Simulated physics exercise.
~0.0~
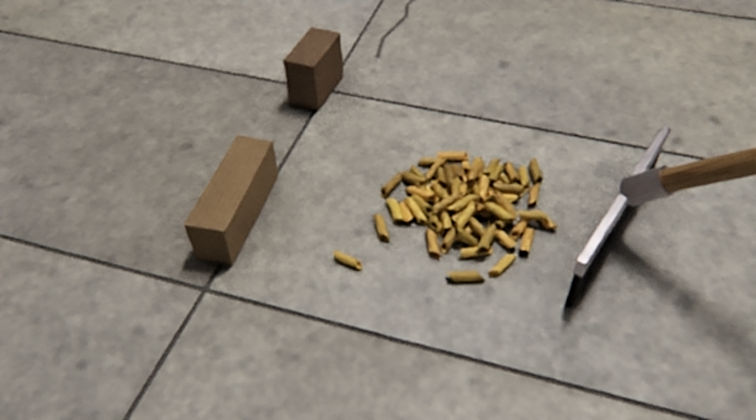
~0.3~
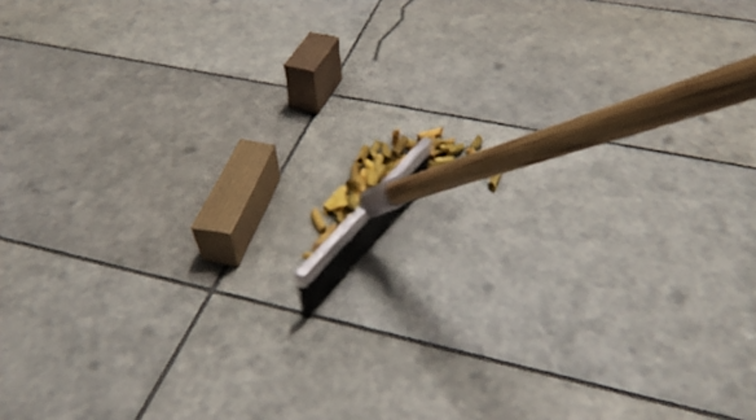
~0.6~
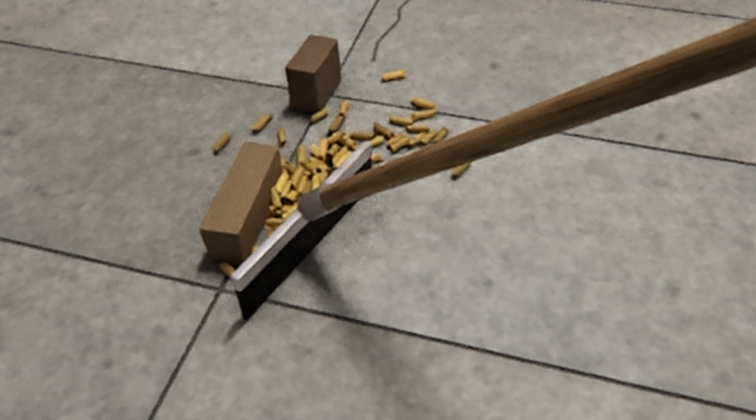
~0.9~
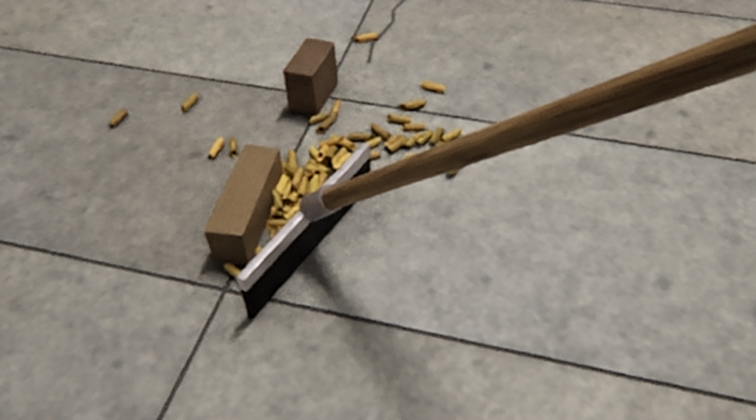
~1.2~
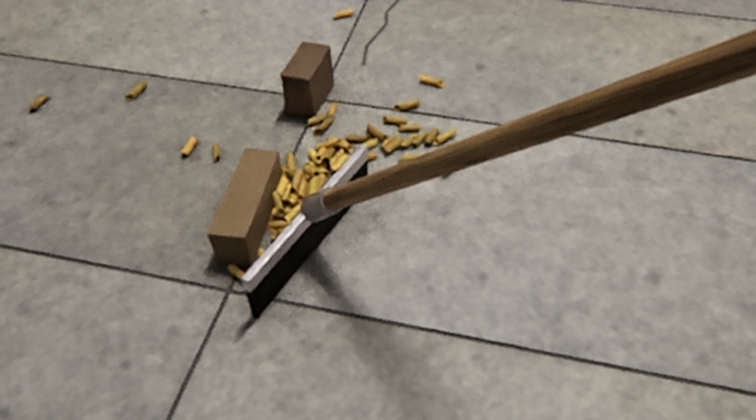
To begin with, a loose heap of yellow dry pasta lies on a grey tiled floor, with a wooden-handled squeegee to its right and two brown blocks to its left. The squeegee sweeps left, its slanted blade bunching the pieces ahead of it. It drives the heap up against the larger, nearer block and then stops there. A few pieces scatter onward, some sliding left past the blocks and one skidding away beyond the smaller block. Most of the pasta ends packed between the blade and the near block, with a trail spreading off to the right.
